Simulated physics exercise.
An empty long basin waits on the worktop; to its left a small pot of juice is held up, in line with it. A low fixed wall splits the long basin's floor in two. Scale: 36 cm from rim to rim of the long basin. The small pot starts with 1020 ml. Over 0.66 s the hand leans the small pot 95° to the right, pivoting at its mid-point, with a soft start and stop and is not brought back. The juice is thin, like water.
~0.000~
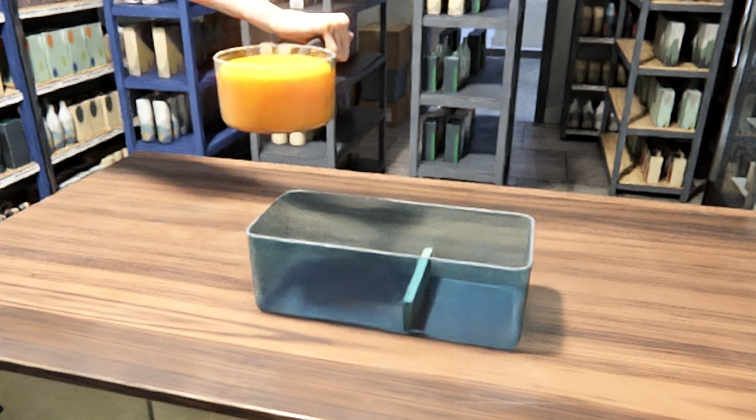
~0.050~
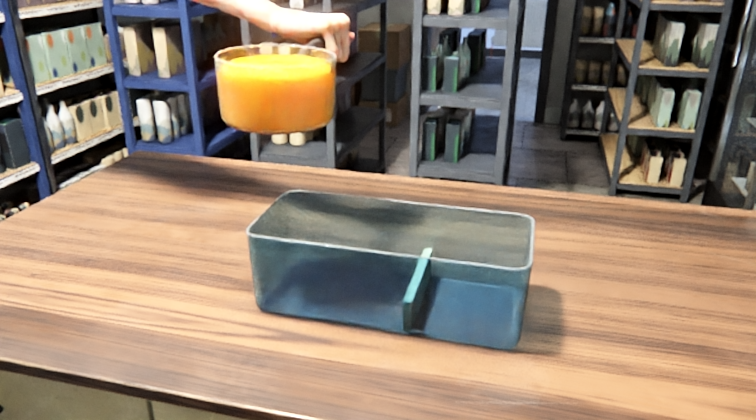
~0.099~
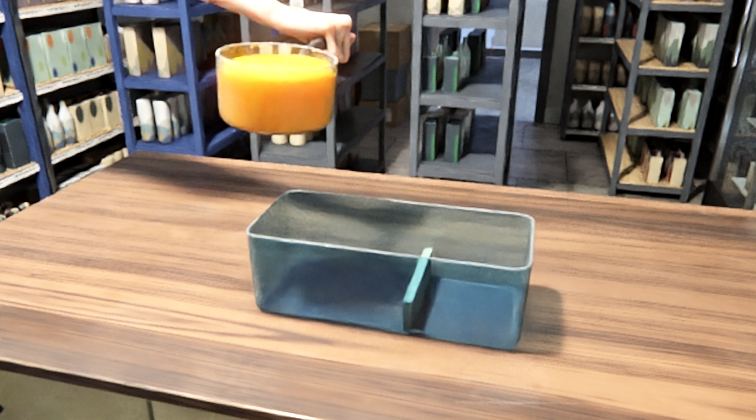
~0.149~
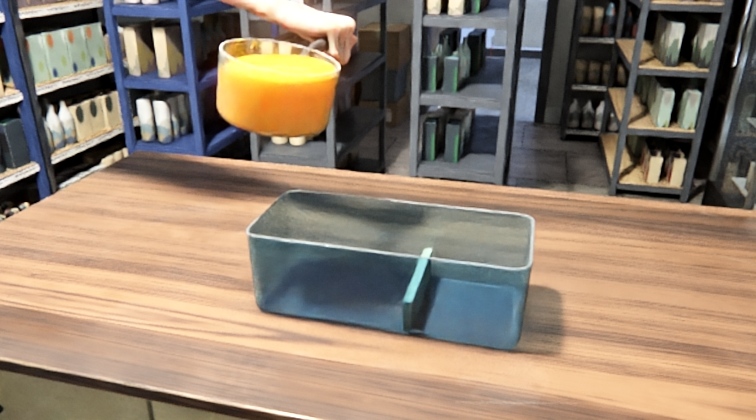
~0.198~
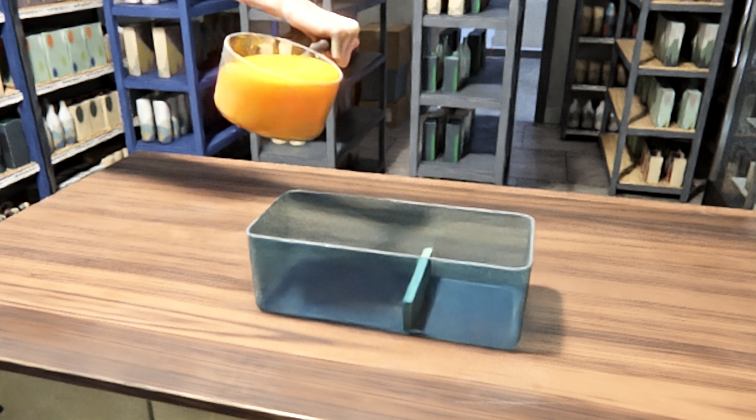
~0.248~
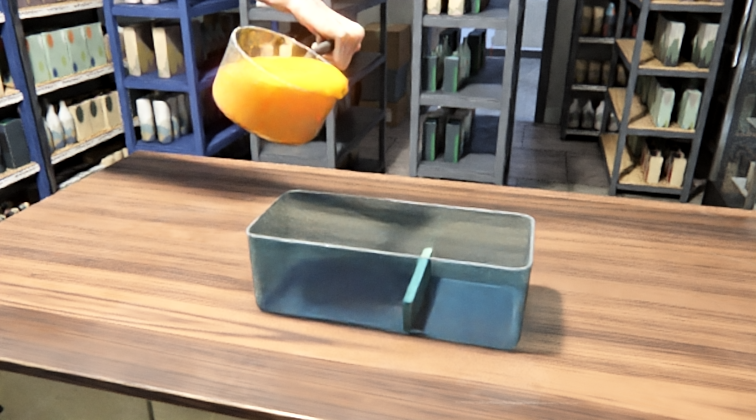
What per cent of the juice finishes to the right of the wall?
Roughly 7 per cent is past the wall.
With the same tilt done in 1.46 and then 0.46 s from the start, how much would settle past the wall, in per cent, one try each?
First 15, then 5 per cent.
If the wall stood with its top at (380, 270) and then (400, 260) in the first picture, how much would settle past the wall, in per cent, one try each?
First 65, then 25 per cent.
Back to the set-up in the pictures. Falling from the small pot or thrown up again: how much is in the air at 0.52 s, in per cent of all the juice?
About 44 per cent.
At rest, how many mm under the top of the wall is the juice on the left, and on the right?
Left about 16 mm, right about 42 mm.
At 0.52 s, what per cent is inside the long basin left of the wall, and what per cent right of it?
Left about 16, right about 0.
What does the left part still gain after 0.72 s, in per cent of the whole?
Near 14 in a hundred.
Then, 0.52 s in, the tilt is 85° and 39 per cent is still to pour, 17 is left of the wall and 0 right of it.
Then, 0.72 s in, the tilt is 95° and 11 per cent is still to pour, 75 is left of the wall and 2 right of it.
Then, 0.93 s in, the tilt is 95° and 3 per cent is still to pour, 84 is left of the wall and 5 right of it.
Then, 1.16 s in, the tilt is 95° and 1 per cent is still to pour, 88 is left of the wall and 7 right of it.
Finally, 89 per cent lies left of the wall, 7 right of it and 4 outside.
